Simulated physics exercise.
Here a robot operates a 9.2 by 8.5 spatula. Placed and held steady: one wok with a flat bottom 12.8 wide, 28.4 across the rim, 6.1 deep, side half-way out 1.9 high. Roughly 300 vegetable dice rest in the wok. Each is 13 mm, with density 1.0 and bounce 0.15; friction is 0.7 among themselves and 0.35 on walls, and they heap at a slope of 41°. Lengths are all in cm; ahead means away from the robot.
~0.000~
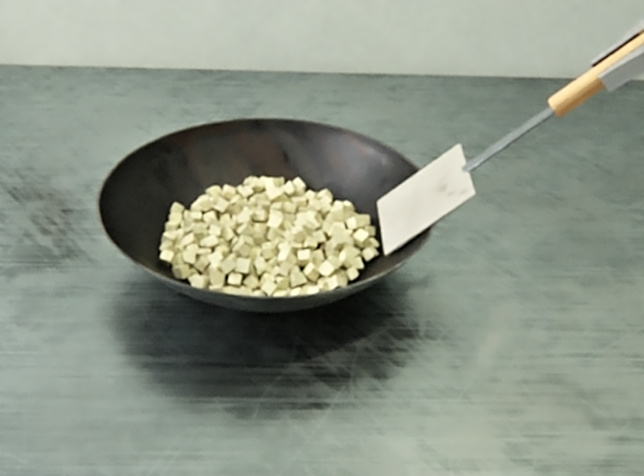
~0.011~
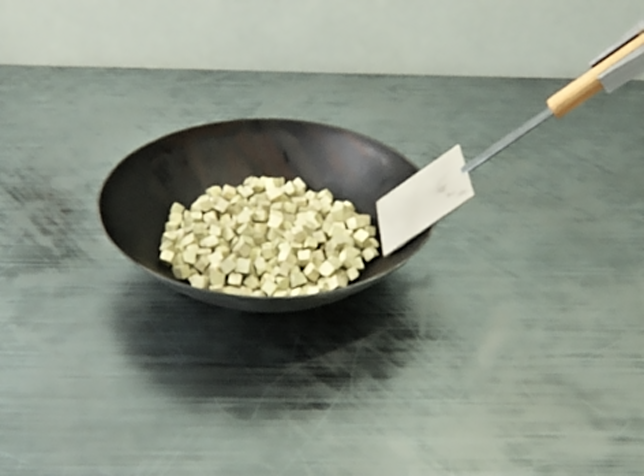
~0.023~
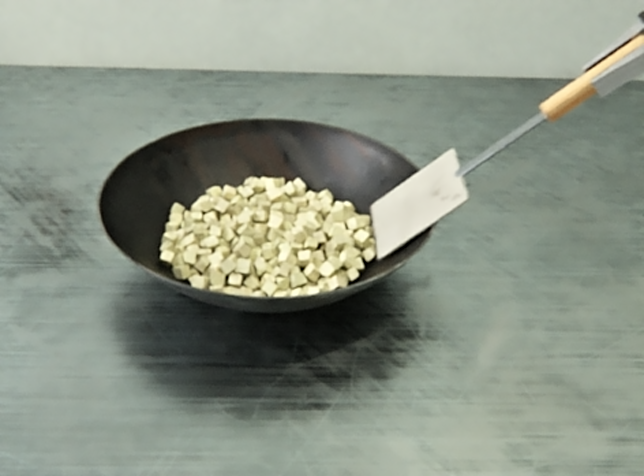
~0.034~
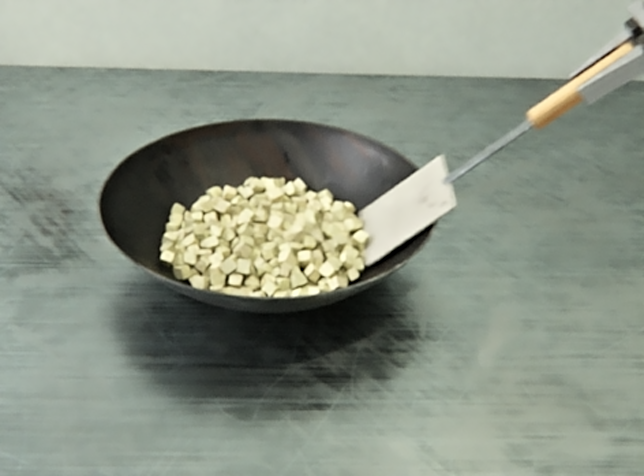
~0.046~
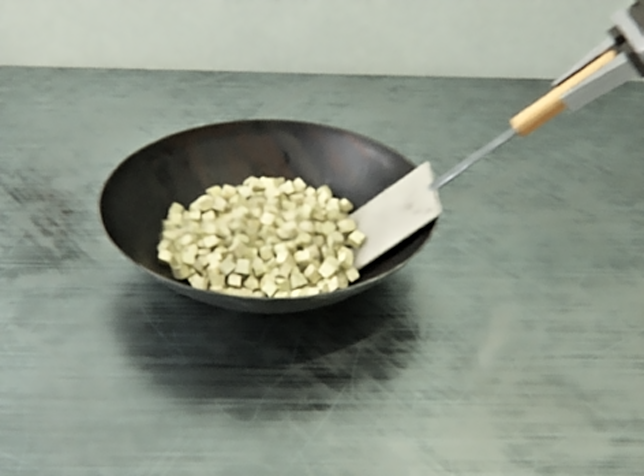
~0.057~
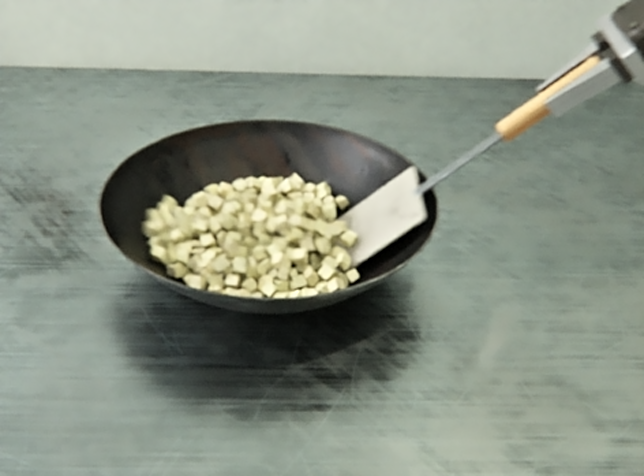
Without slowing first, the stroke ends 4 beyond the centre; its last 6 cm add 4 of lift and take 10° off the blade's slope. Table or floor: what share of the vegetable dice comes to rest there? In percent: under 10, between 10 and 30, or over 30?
Under 10 percent.
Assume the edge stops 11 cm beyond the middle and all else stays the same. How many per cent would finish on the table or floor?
Estimate: Approx. 50 %.
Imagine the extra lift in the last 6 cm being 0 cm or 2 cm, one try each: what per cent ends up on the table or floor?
Roughly 5 per cent, then 5 per cent.
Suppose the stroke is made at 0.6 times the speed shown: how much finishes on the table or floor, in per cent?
0 %.
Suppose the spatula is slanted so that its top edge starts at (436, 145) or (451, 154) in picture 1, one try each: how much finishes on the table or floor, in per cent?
Roughly 5% and 5%.
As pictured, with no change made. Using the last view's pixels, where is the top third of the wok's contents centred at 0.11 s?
It is centred at about (182, 215).
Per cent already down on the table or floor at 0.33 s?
Share at that moment: Roughly 5 %.
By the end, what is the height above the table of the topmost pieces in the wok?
About 7.5 cm above the table.
After 0.09 s, sloping 42°, highest piece 6 above the table; 301 in the wok.
After 0.11 s, sloping 38°, highest piece 9 above the table; 297 in the wok, 4 on the blade or in flight.
After 0.33 s, sloping 32°, highest piece 8 above the table; 282 in the wok, 14 on the table or floor, 5 on the blade or in flight.
After 1.38 s, sloping 32°, highest piece 7 above the table; 281 in the wok, 20 on the table or floor.
In the end, 281 in the wok, 20 on the table or floor. That is 7 % on the table or floor.
